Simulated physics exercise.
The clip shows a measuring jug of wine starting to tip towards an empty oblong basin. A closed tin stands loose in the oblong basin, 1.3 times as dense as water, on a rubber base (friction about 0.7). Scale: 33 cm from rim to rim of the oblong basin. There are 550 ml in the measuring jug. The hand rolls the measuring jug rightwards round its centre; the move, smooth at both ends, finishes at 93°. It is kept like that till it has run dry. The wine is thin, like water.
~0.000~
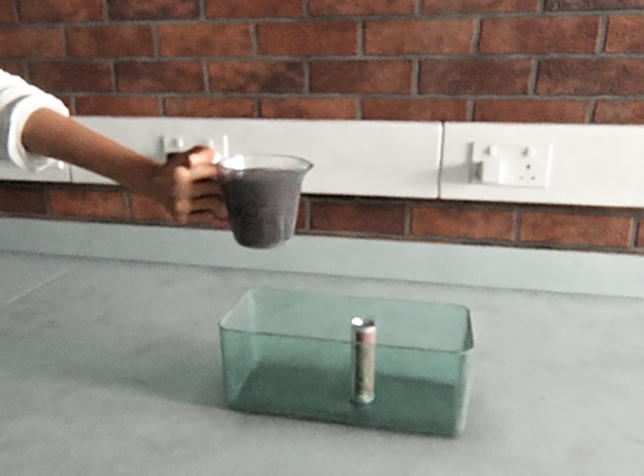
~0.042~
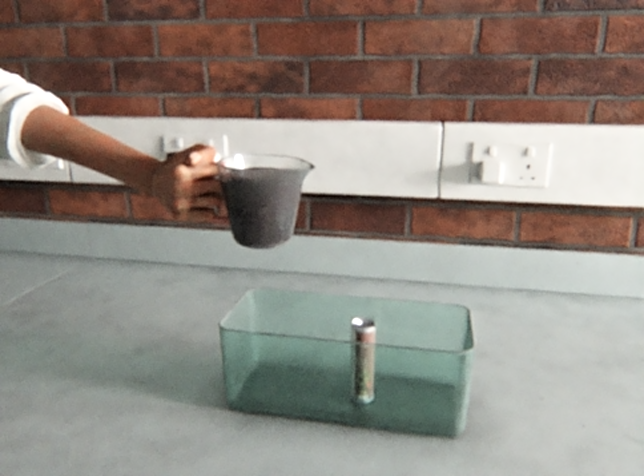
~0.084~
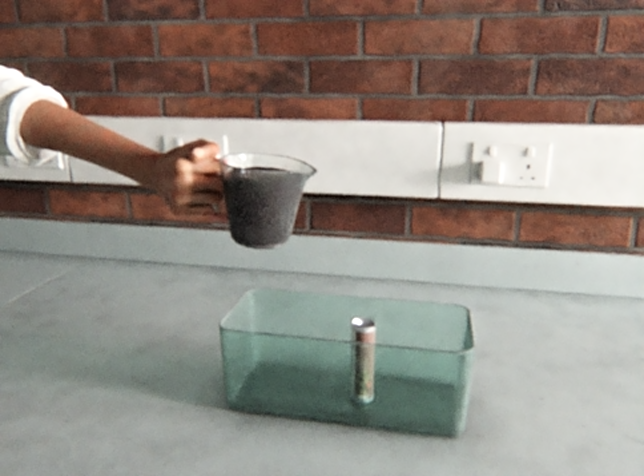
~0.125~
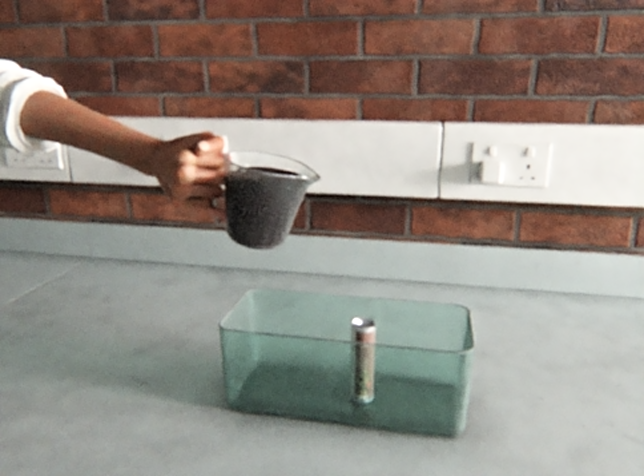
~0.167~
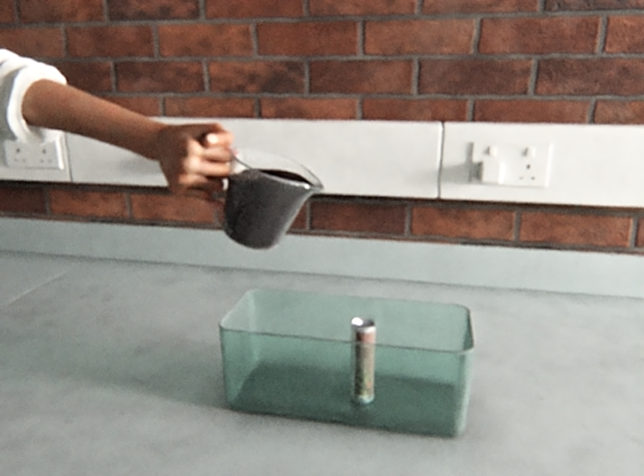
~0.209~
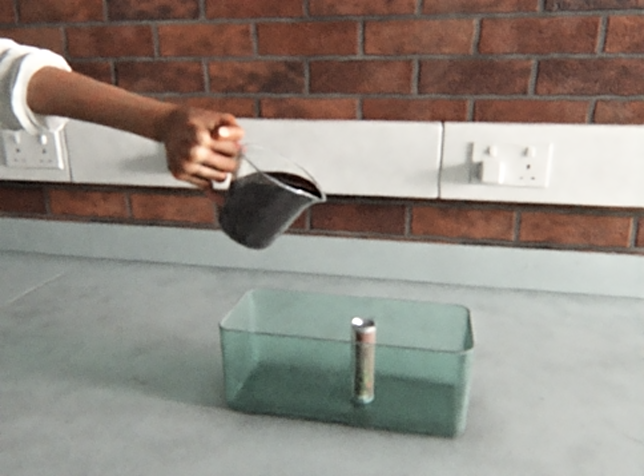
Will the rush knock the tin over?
The tin falls.
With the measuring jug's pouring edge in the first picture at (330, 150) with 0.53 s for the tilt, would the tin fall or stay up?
Then it keeps standing.
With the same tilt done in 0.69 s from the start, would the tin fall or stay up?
Then it goes over.
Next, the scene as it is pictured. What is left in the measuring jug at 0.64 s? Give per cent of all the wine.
Some 14 per cent.
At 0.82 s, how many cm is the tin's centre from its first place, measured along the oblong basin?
About 5 cm.
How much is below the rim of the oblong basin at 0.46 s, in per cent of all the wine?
Some 16 per cent.
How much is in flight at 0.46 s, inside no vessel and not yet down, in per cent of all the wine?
About 36 per cent.
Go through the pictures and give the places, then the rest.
In the first picture, tilt 0°; pouring edge (314, 165); surface from (225, 173) to (302, 175); the oblong basin's rim runs from (234, 308) to (472, 329); the tin's top is at (363, 327).
In the second picture, tilt 1°; pouring edge (315, 167); surface from (226, 172) to (302, 176).
In the third picture, tilt 6°; pouring edge (317, 171); surface from (228, 170) to (304, 178).
In the fourth picture, tilt 12°; pouring edge (321, 178); surface from (231, 170) to (308, 180).
In the fifth picture, tilt 21°; pouring edge (324, 188); surface from (234, 171) to (314, 183).
In the sixth picture, tilt 31°; pouring edge (326, 199); surface from (235, 179) to (323, 192); 1 per cent is over the edge.
Then, 0.46 s in, the tilt is 88° and 49 per cent is still to pour; the tin stands where it began.
Then, 0.64 s in, the tilt is 93° and 13 per cent is still to pour; the tin stands where it began.
Then, 0.82 s in, the tilt is 93° and 3 per cent is still to pour; the tin leans 51°.
Then, 1.03 s in, the tilt is 93° and 0 per cent is still to pour; the tin lies on its side.
Finally, the tin lies on its side.
